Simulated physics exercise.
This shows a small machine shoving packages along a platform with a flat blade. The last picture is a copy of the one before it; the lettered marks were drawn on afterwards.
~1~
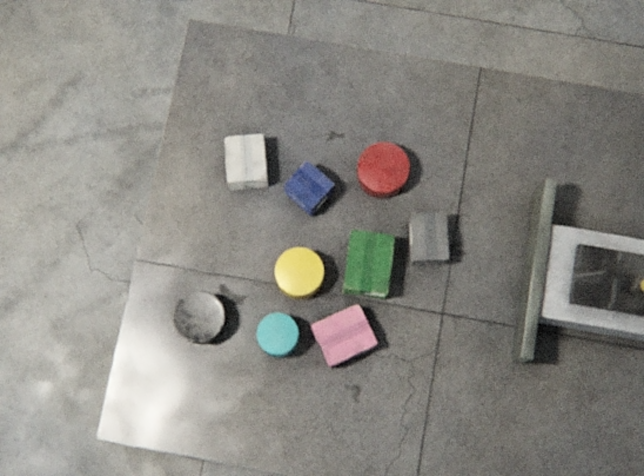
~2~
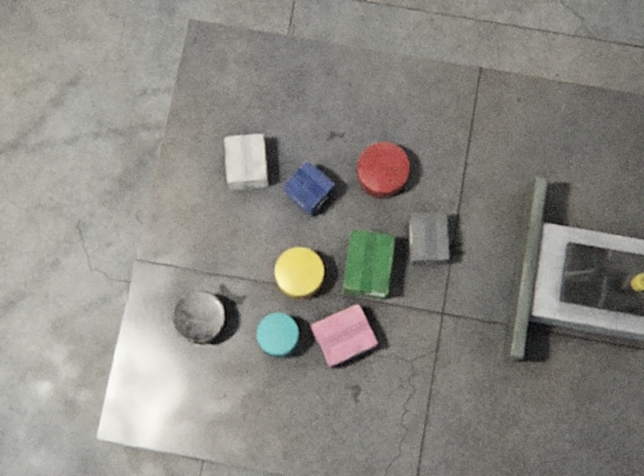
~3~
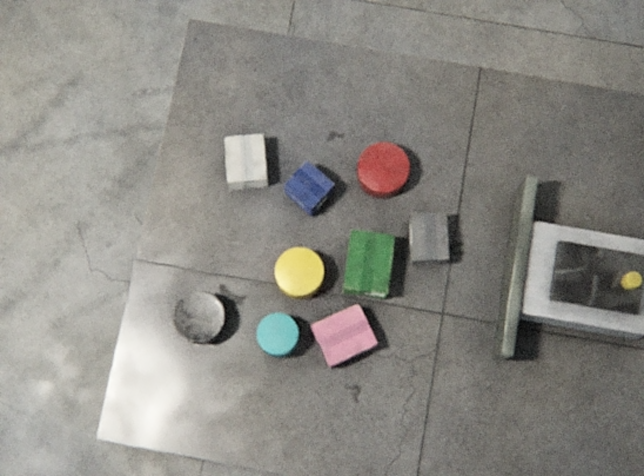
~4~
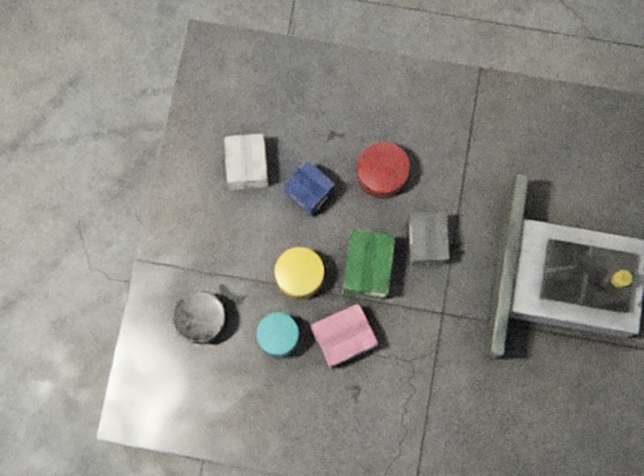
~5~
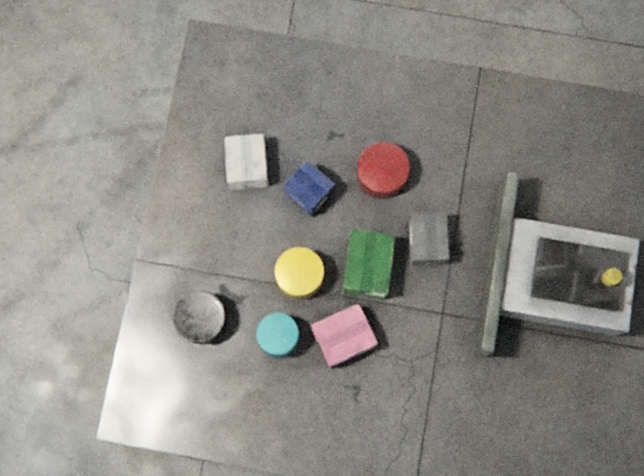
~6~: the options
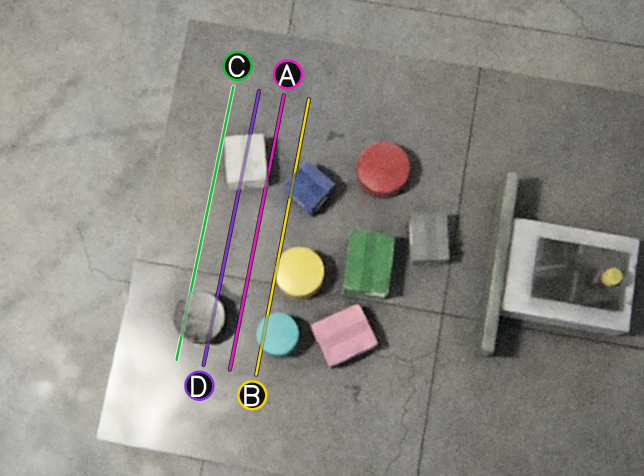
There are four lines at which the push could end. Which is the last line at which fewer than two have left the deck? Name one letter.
No farther than C.
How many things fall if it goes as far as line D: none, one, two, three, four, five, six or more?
The count is none.
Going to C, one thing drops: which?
It is the white box.
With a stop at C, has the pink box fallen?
By then, no.
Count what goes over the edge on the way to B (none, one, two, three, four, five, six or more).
By then, none.
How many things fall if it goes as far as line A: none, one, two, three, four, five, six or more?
The count is none.
On the marked copy, A at (258, 229); B at (283, 233); C at (206, 219); D at (232, 224).
Following C. Soon after the start, robot (463, 254); red canister (372, 169); yellow canister (289, 280).
Later, robot (357, 235); white box (210, 148); black pail (177, 325).
In the end, robot (274, 221); white box over the edge; blue parcel (169, 153); one fallen.
As for the rest, A is within the limit but short; B is within the limit but short; D is within the limit but short.
